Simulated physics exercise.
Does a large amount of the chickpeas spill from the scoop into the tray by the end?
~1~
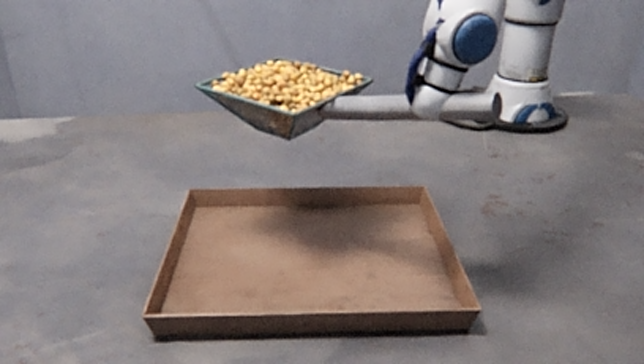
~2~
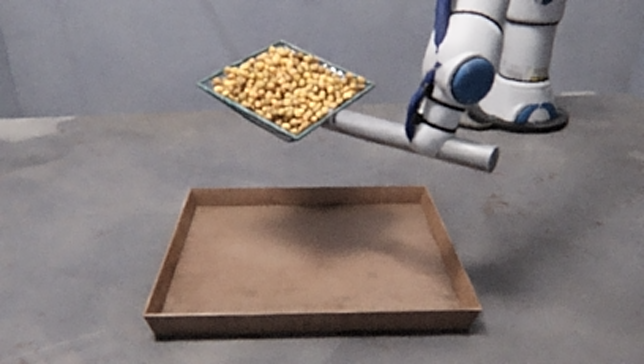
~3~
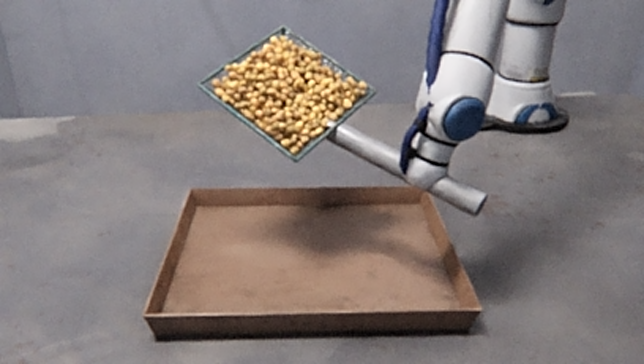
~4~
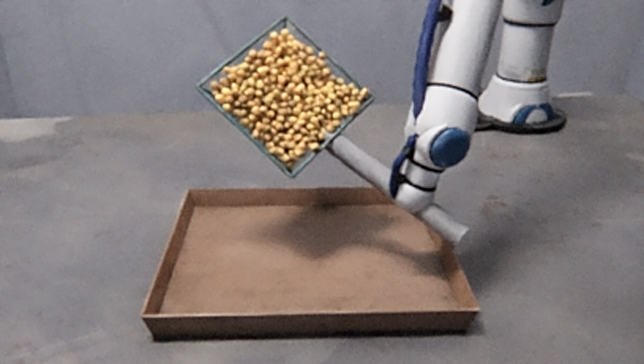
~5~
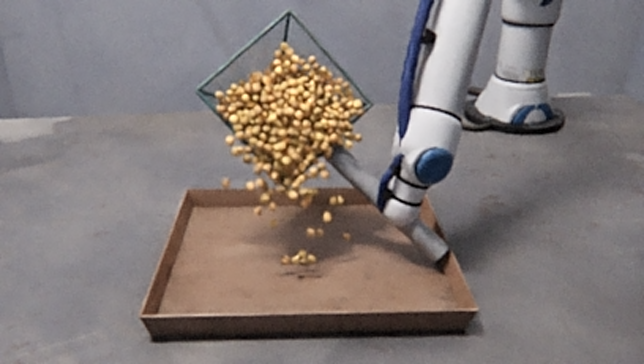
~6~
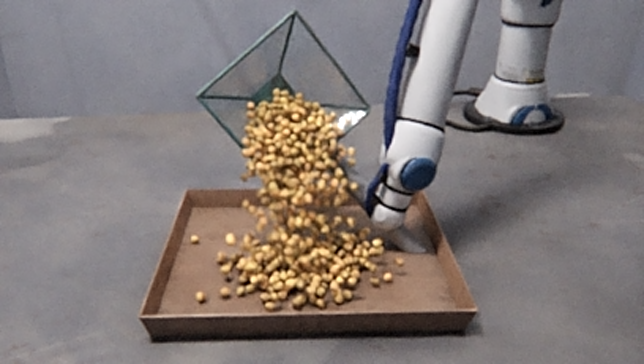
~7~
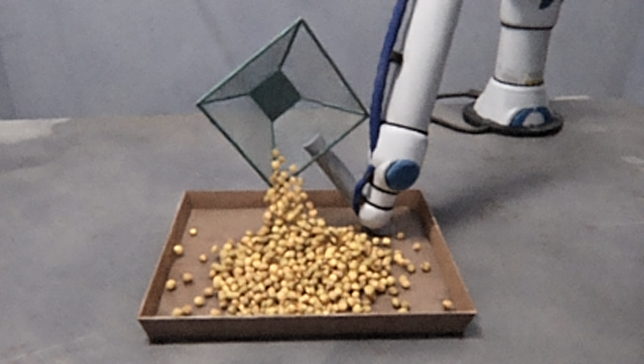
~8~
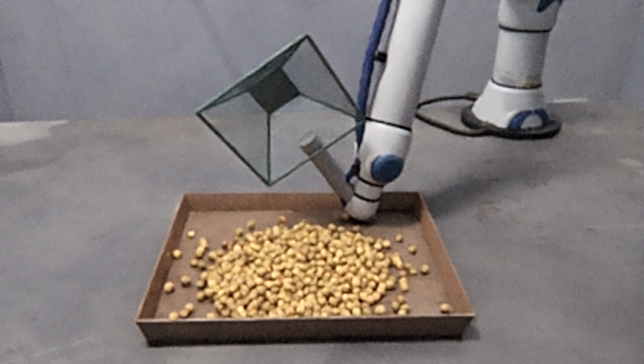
Yes, the scoop empties completely and a large pile of chickpeas ends up in the tray.
